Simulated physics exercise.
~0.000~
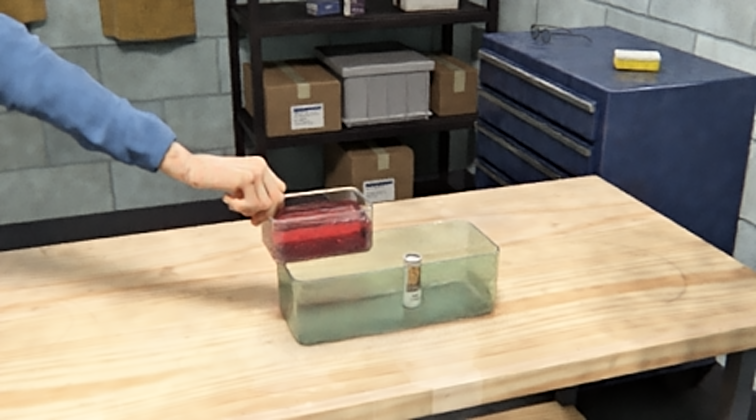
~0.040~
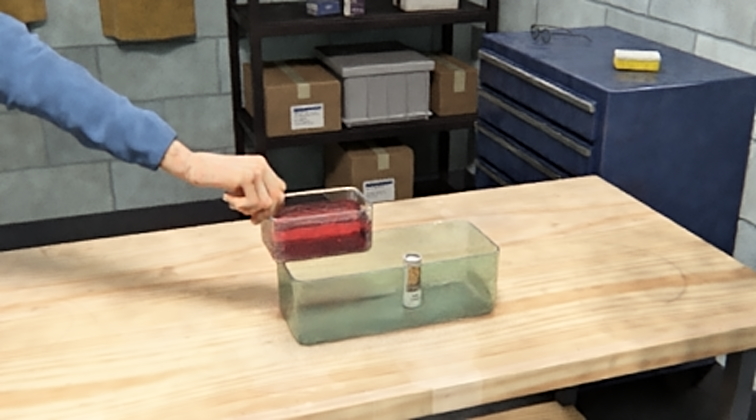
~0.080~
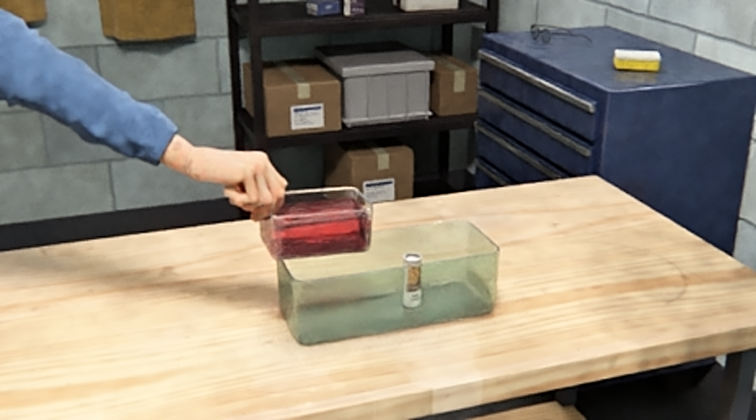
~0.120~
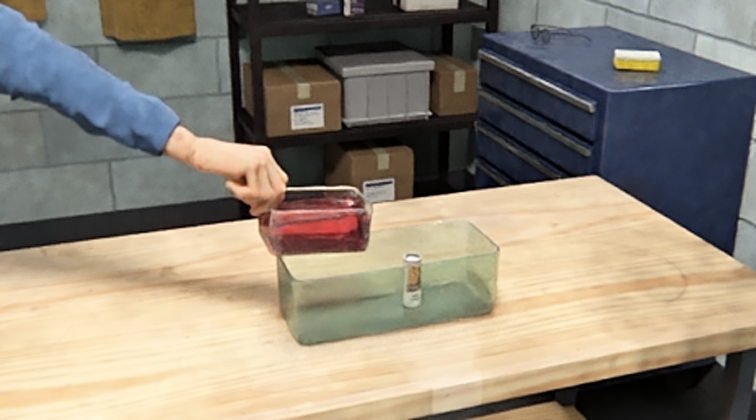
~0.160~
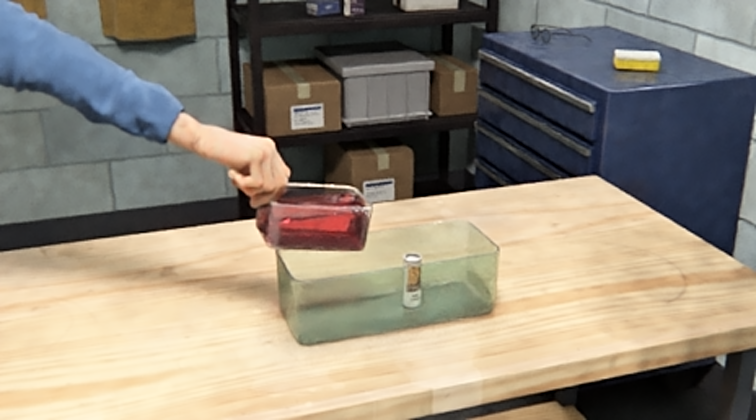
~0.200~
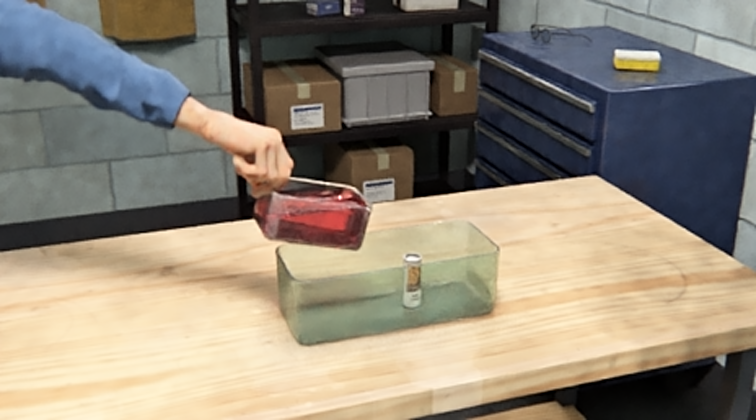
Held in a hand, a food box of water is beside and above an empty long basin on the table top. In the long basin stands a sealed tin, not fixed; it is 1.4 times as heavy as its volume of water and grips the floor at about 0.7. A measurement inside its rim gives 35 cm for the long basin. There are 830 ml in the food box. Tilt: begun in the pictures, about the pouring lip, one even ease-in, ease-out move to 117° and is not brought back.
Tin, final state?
It does not capsize.
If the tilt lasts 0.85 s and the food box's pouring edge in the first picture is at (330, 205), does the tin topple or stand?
Then it tips over.
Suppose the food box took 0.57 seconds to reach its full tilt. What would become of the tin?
In that case the tin stays vertical.
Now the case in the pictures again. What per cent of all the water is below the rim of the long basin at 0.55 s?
10 %, give or take.
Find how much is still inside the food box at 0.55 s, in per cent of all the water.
I'd put it near 44 percent.
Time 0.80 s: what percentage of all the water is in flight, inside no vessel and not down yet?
I'd say some 14 per cent is in the air.
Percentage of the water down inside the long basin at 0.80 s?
Reading: Approx. 82 %.
Then, 0.55 s in, the tilt is 84° and 44 per cent is still to pour; the tin stands where it began.
Then, 0.80 s in, the tilt is 116° and 2 per cent is still to pour; the tin stands where it began.
Then, 1.06 s in, the tilt is 117° and 0 per cent is still to pour; the tin stands where it began.
Then, 1.35 s in, the tilt is 117° and 0 per cent is still to pour; the tin stands where it began.
Finally, the tin stands where it began.
